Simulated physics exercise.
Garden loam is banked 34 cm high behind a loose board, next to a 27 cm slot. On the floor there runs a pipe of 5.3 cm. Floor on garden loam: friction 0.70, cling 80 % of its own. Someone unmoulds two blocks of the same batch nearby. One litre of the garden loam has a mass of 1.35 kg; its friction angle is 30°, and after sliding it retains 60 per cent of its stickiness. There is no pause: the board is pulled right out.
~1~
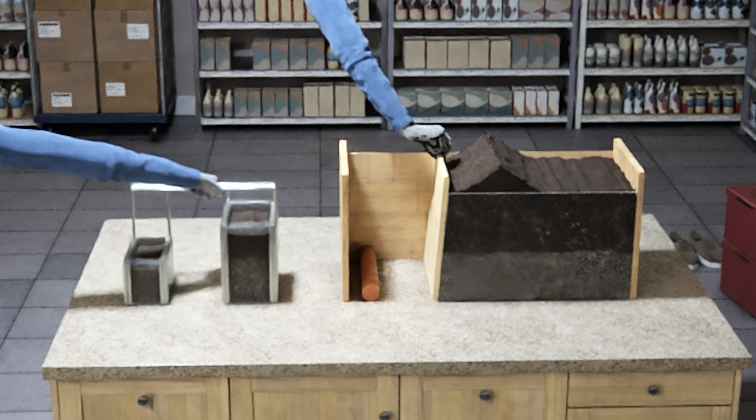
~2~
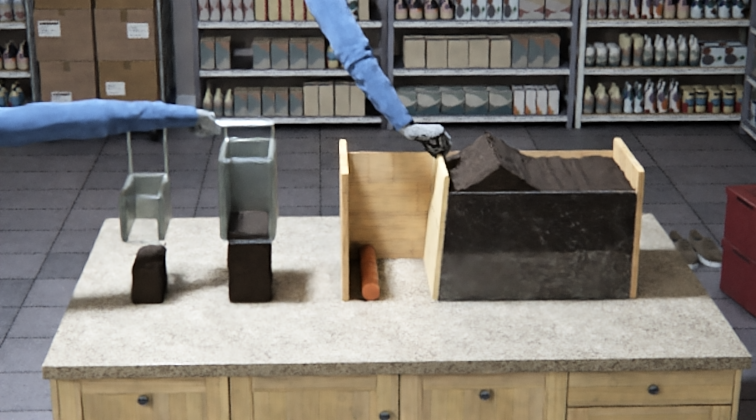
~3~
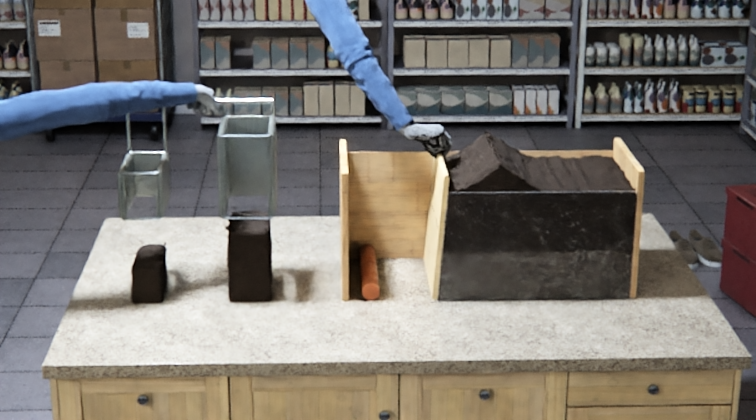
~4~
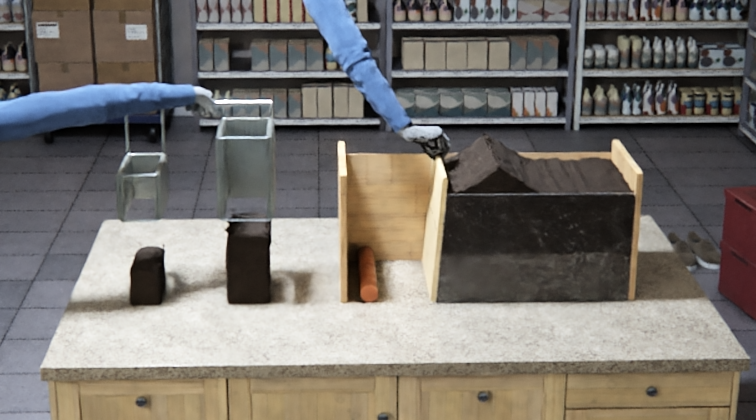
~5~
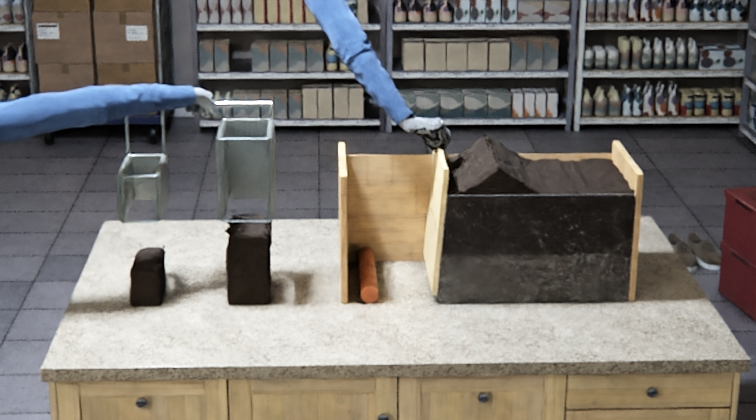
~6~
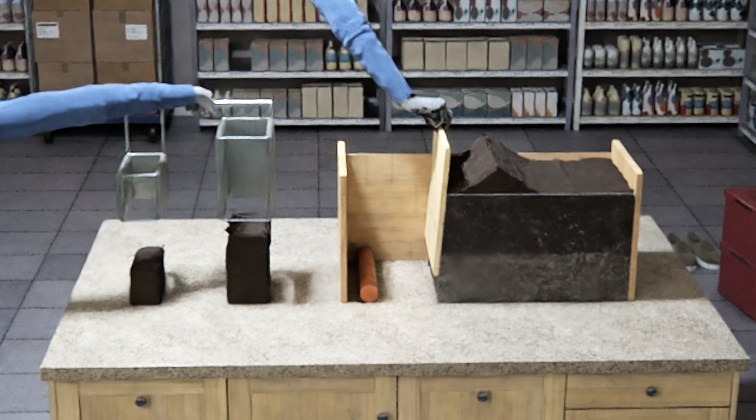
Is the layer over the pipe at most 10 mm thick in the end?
Yes, no more than that.
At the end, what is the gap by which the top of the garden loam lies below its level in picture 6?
The gap comes to roughly 7.5 centimetres.
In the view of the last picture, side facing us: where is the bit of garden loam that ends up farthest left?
Position: About (382, 291).
Last picture + 0.28 s, the face still stands and nothing lies on the pipe.
Last picture + 0.61 s, the face still stands and nothing lies on the pipe.
Last picture + 0.95 s, the fallen stuff reaches 6 % of the way across and nothing lies on the pipe.
Last picture + 1.28 s, the fallen stuff reaches 43 % of the way across and nothing lies on the pipe.
Last picture + 1.66 s, the fallen stuff reaches 60 % of the way across and nothing lies on the pipe.
